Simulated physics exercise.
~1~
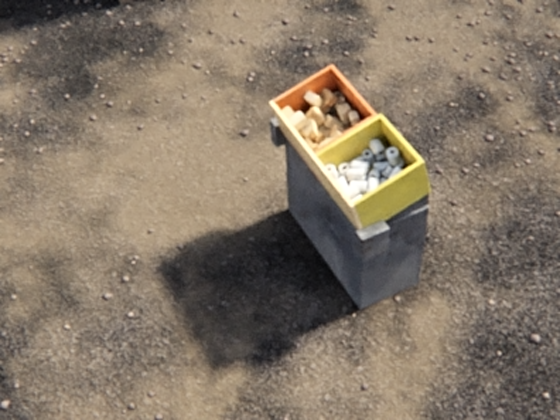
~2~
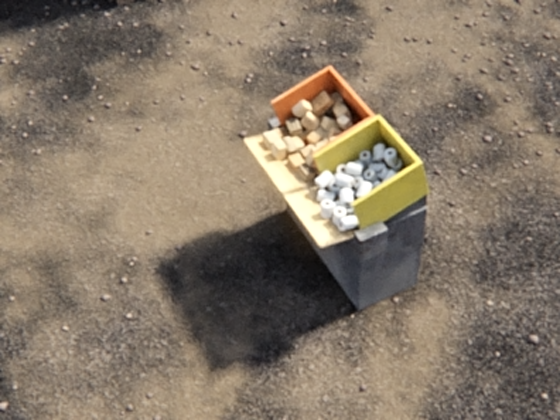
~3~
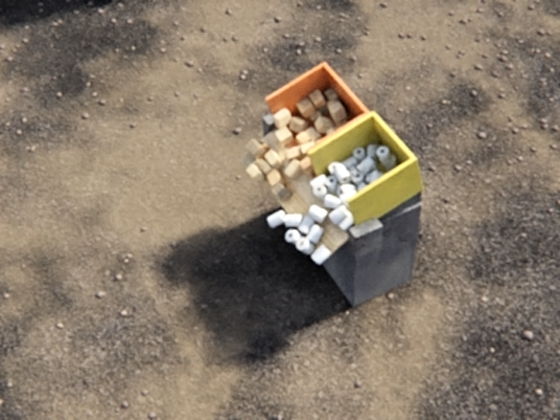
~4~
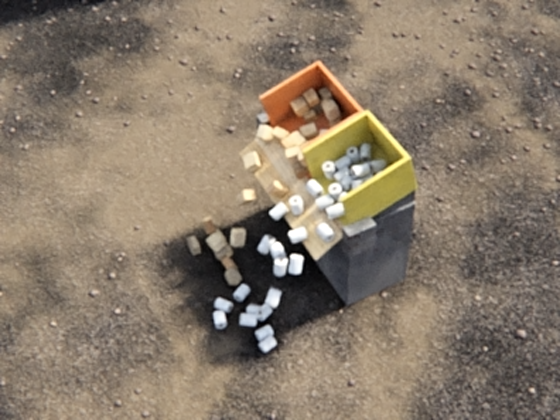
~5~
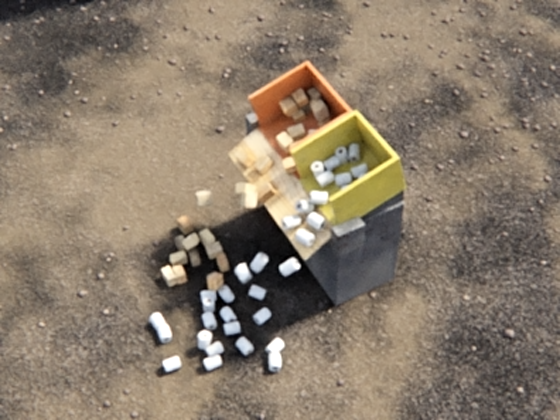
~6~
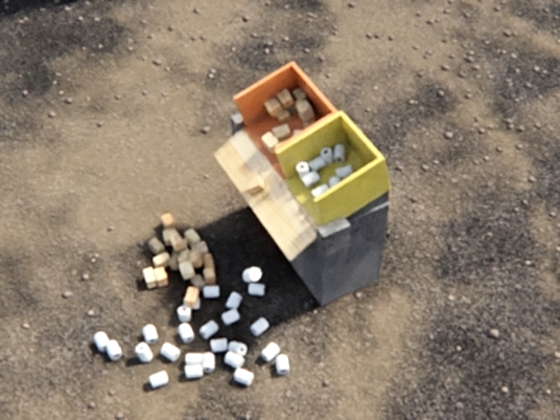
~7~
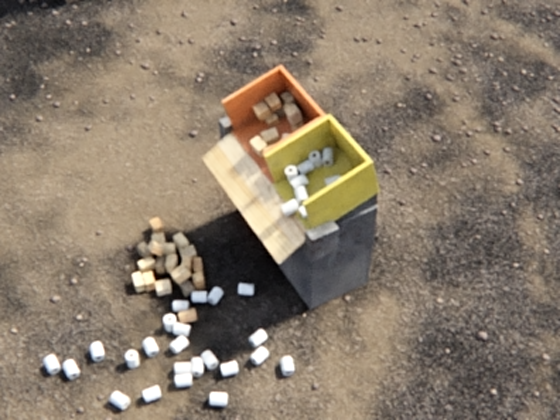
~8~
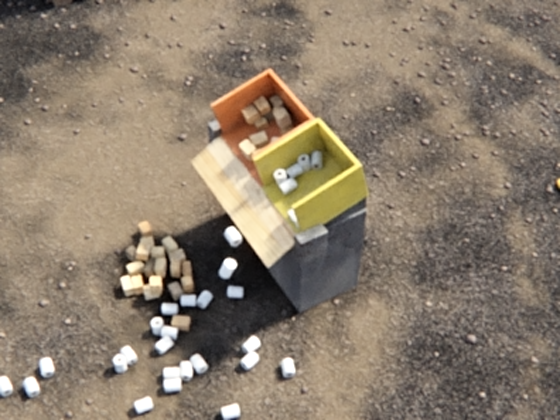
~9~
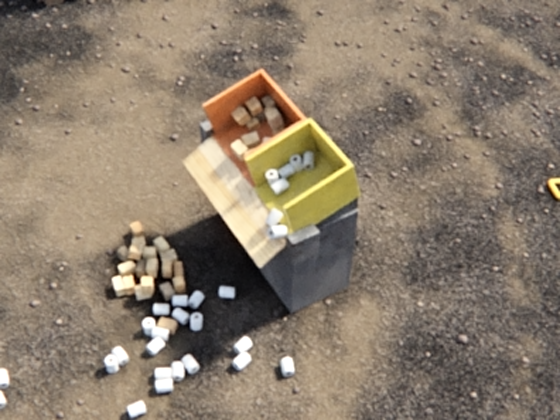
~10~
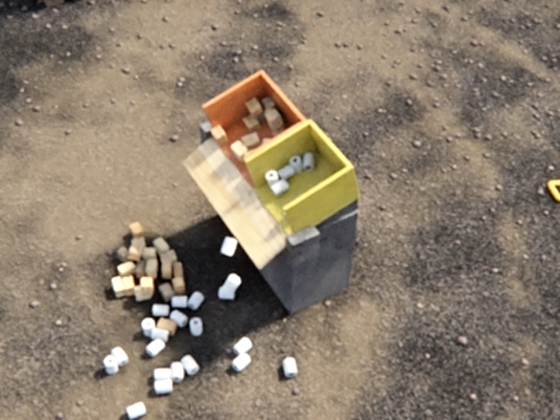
To begin with, an orange bin of wooden blocks and a yellow bin of white rolls sit side by side on a grey stand over gritty ground. The pale flap along their left side swings down, and the contents begin sliding out over it. Blocks and rolls tumble off its edge to the ground at lower left. The blocks gather in a tight heap, while the rolls scatter and some roll farther left as the view drifts right. A few last rolls drop from the yellow bin, leaving several in it and some blocks in the orange one.
